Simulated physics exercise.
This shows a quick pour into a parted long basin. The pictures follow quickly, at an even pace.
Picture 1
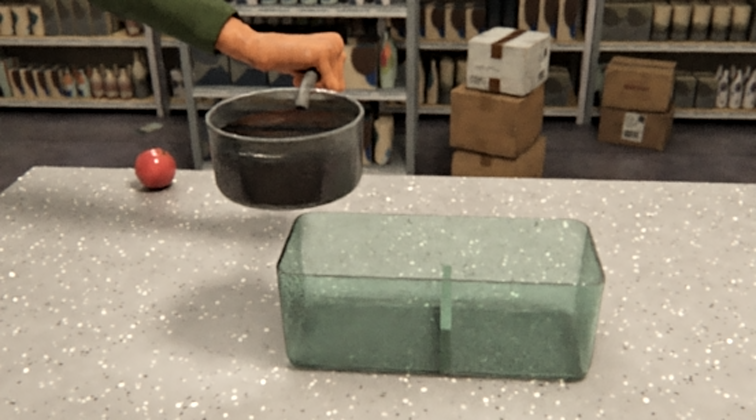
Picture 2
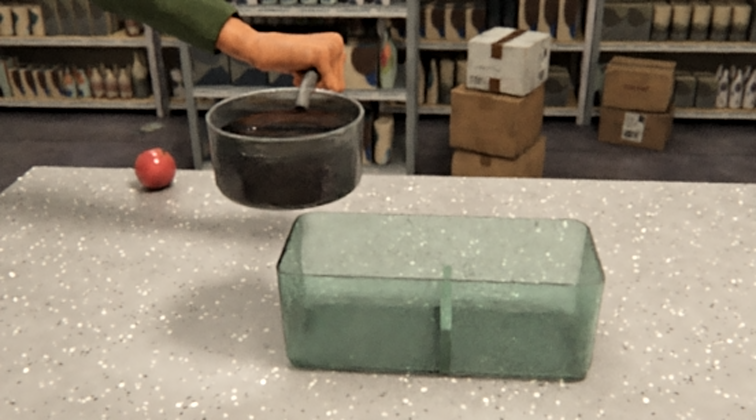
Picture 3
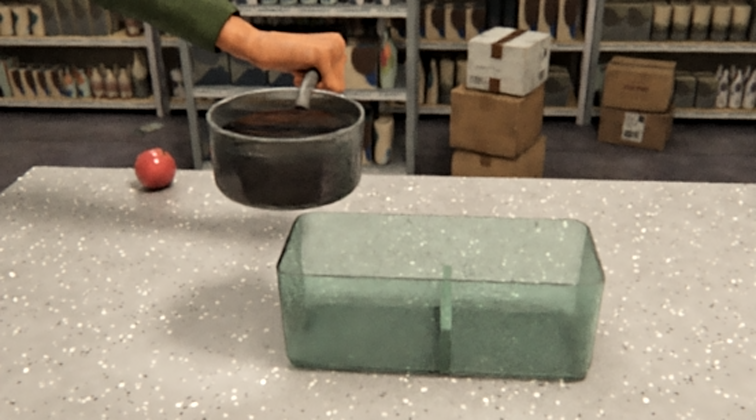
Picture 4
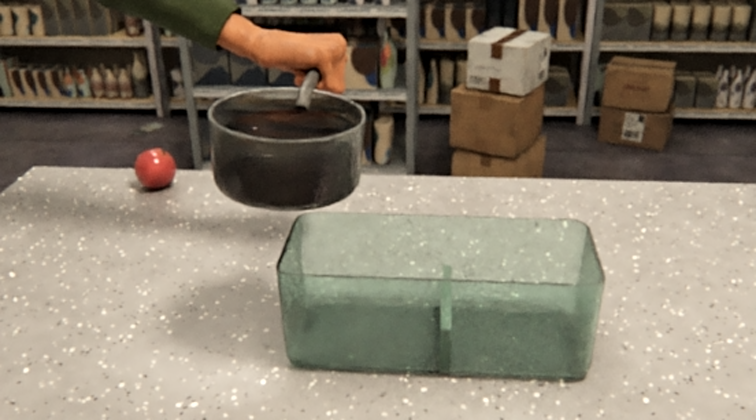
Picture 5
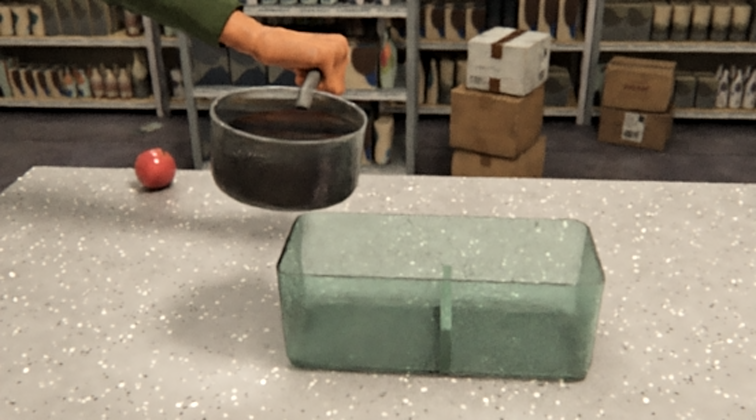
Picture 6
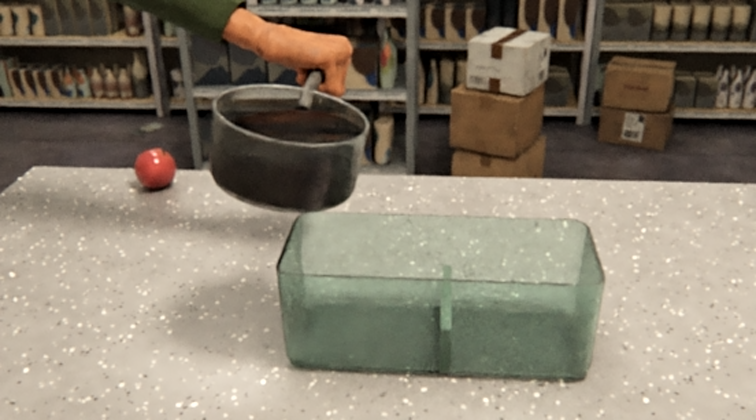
A hand holds a dark pot above a divided green basin and slowly tilts it rightward.
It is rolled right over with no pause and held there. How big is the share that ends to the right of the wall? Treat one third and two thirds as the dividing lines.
The right side is left with too little to make a third.
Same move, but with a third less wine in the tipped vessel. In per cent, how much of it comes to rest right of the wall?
Roughly 0 in a hundred.
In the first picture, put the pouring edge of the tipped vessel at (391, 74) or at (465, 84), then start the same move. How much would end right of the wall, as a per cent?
Estimate, first then second: 50 per cent and 95 per cent.
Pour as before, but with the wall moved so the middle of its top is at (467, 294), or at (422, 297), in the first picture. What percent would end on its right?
About 5 % and 35 %.
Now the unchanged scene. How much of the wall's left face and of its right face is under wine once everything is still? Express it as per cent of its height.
On the left roughly 70, on the right roughly 0.
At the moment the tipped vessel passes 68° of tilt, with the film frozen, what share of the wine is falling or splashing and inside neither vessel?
Somewhere around 30 per cent of it.
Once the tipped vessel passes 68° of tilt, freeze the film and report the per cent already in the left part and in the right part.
On the left 10 %, on the right 0 %.
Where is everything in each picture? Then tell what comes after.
In the first picture, tilt 0°; pouring edge (362, 115); surface from (216, 130) to (360, 133); the long basin's rim runs from (287, 242) to (596, 252); the wall's top is at (446, 296).
In the second picture, tilt 0°; pouring edge (362, 116); surface from (216, 129) to (360, 133).
In the third picture, tilt 2°; pouring edge (363, 118); surface from (217, 129) to (360, 134).
In the fourth picture, tilt 4°; pouring edge (364, 121); surface from (219, 129) to (361, 134).
In the fifth picture, tilt 7°; pouring edge (365, 125); surface from (218, 129) to (362, 135).
In the sixth picture, tilt 11°; pouring edge (367, 130); surface from (218, 129) to (364, 135).
A moment on, the tilt is 68° and 59 per cent is still to pour, 12 is left of the wall and 0 right of it.
Next, the tilt is 102° and 11 per cent is still to pour, 79 is left of the wall and 3 right of it.
Then the tilt is 107° and 0 per cent is still to pour, 91 is left of the wall and 5 right of it.
Later the tilt is 107° and 0 per cent is still to pour, 92 is left of the wall and 6 right of it.
Finally, 92 per cent lies left of the wall, 6 right of it and 3 outside.
